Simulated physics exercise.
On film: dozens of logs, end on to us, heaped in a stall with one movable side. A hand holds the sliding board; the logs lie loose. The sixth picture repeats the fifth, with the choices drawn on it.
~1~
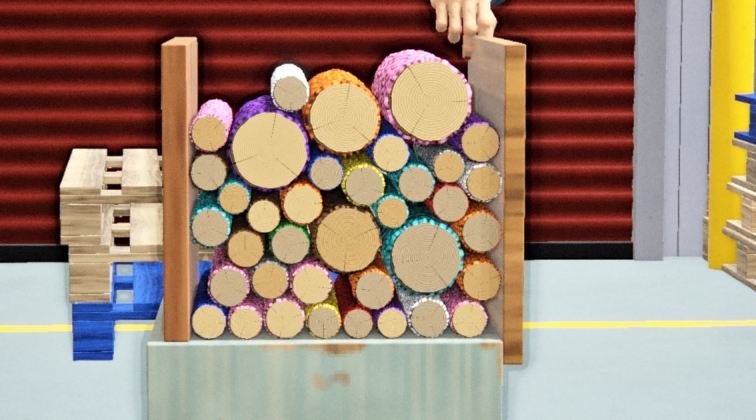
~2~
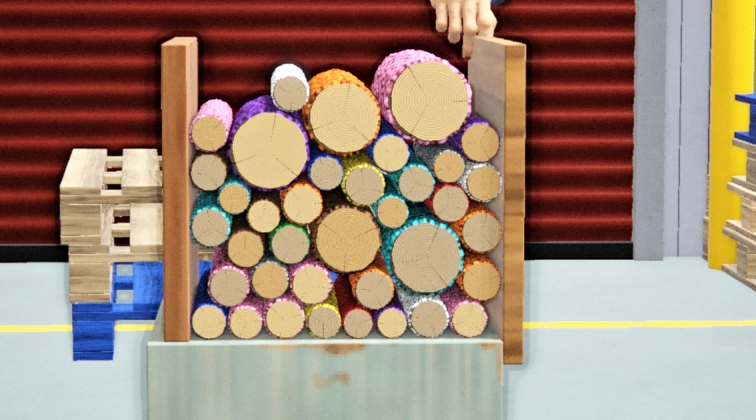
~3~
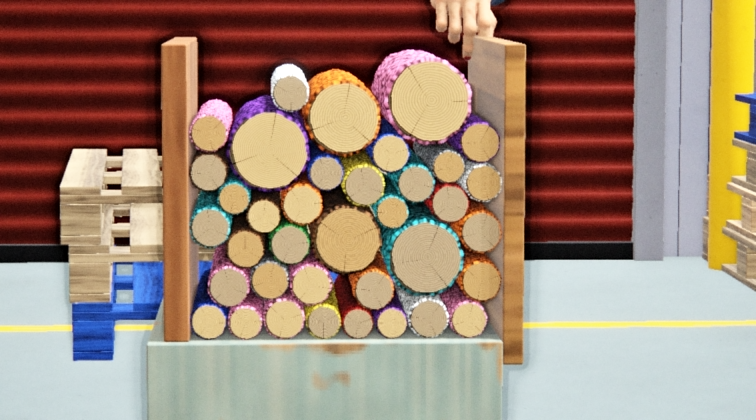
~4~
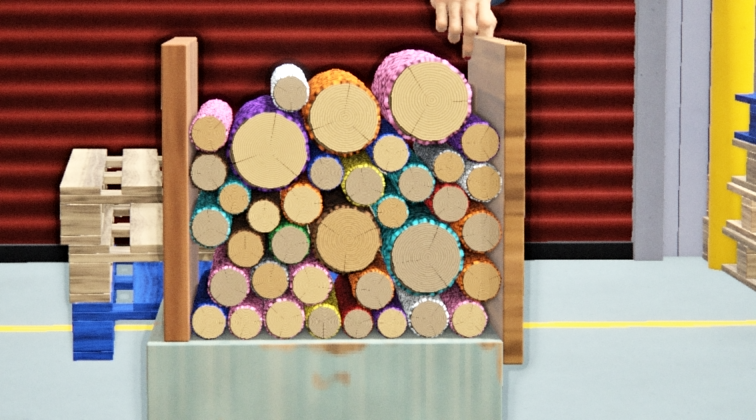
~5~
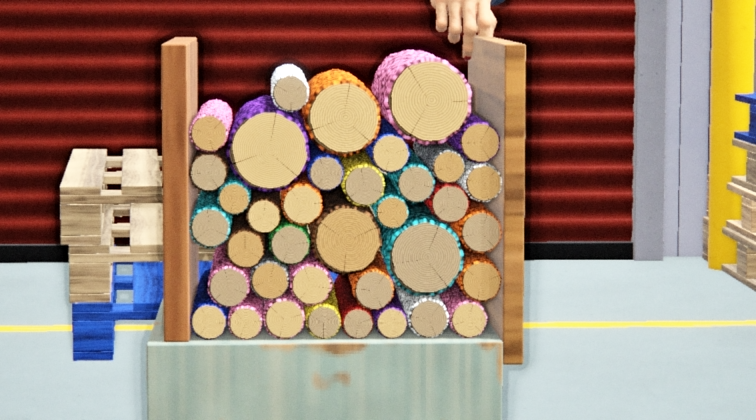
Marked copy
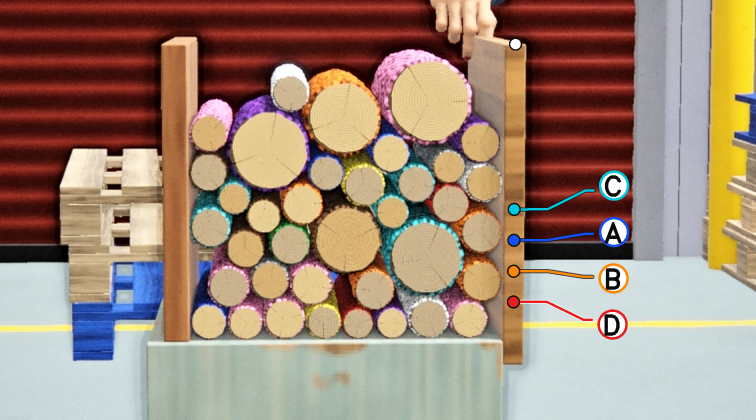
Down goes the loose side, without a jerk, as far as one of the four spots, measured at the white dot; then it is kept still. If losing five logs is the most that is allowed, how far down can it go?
Slide it to A.
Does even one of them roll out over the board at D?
At D: Yes.
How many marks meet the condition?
The number is two.
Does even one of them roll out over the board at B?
Yes, at B.
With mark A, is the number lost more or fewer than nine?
Fewer than nine.
On the marked copy, A at (514, 240); B at (514, 272); C at (514, 209); D at (514, 302); the white dot at (516, 44).
With A. Early on, top of the board (503, 130).
Further on, top of the board (502, 226).
At the end, top of the board (502, 239), four out over the board.
As for the rest, B more than five out over the board; C one out over the board; D more than five out over the board.
